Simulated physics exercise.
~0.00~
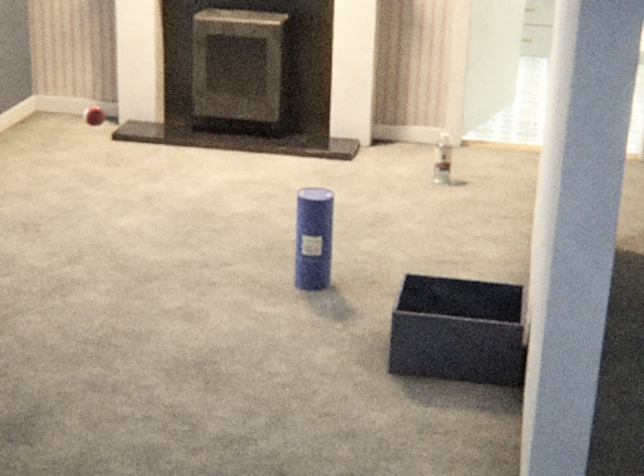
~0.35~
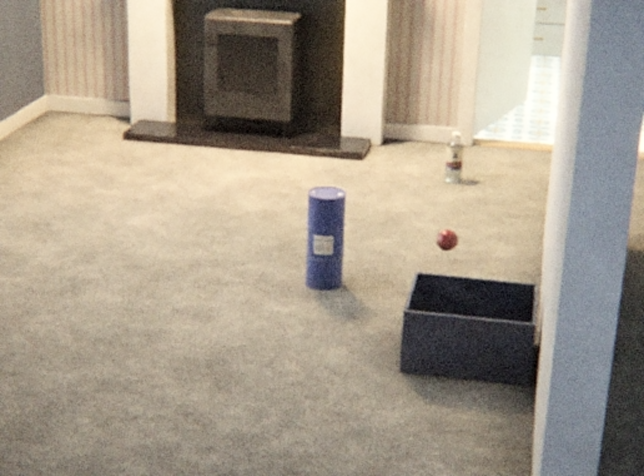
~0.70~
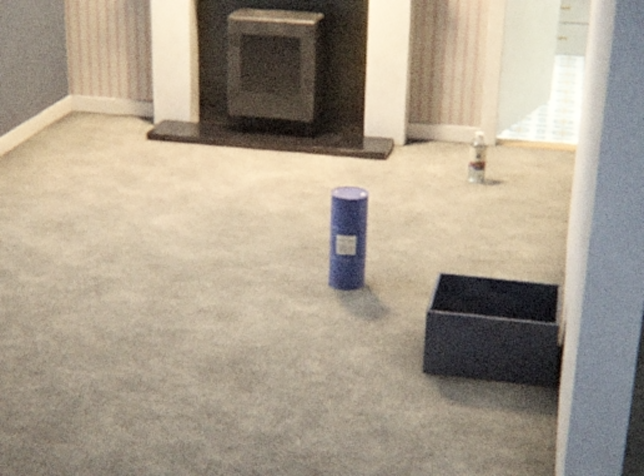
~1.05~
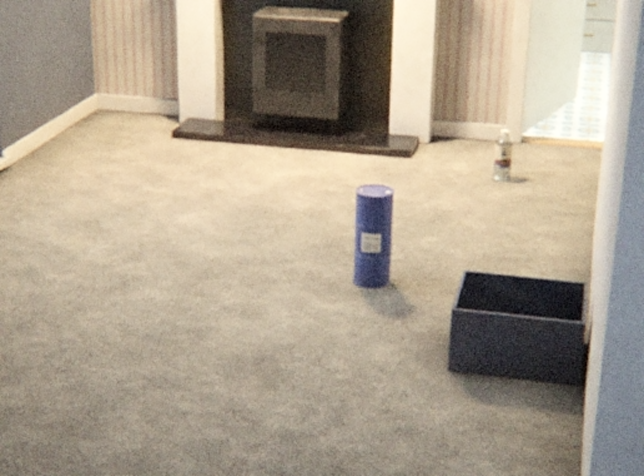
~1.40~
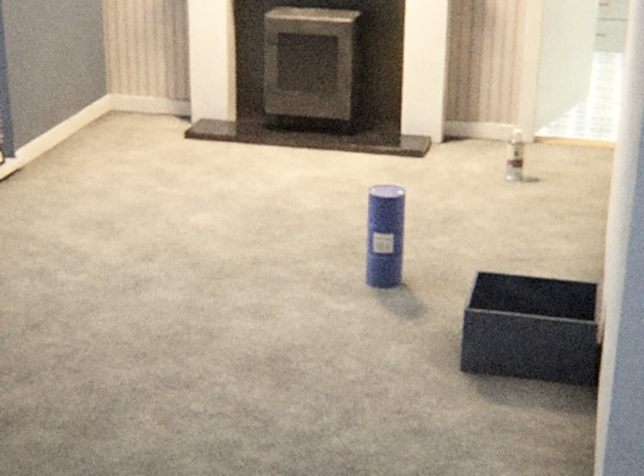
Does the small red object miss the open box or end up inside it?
It ends up inside the box, dropping out of sight behind the dark sides after flying across from the left.
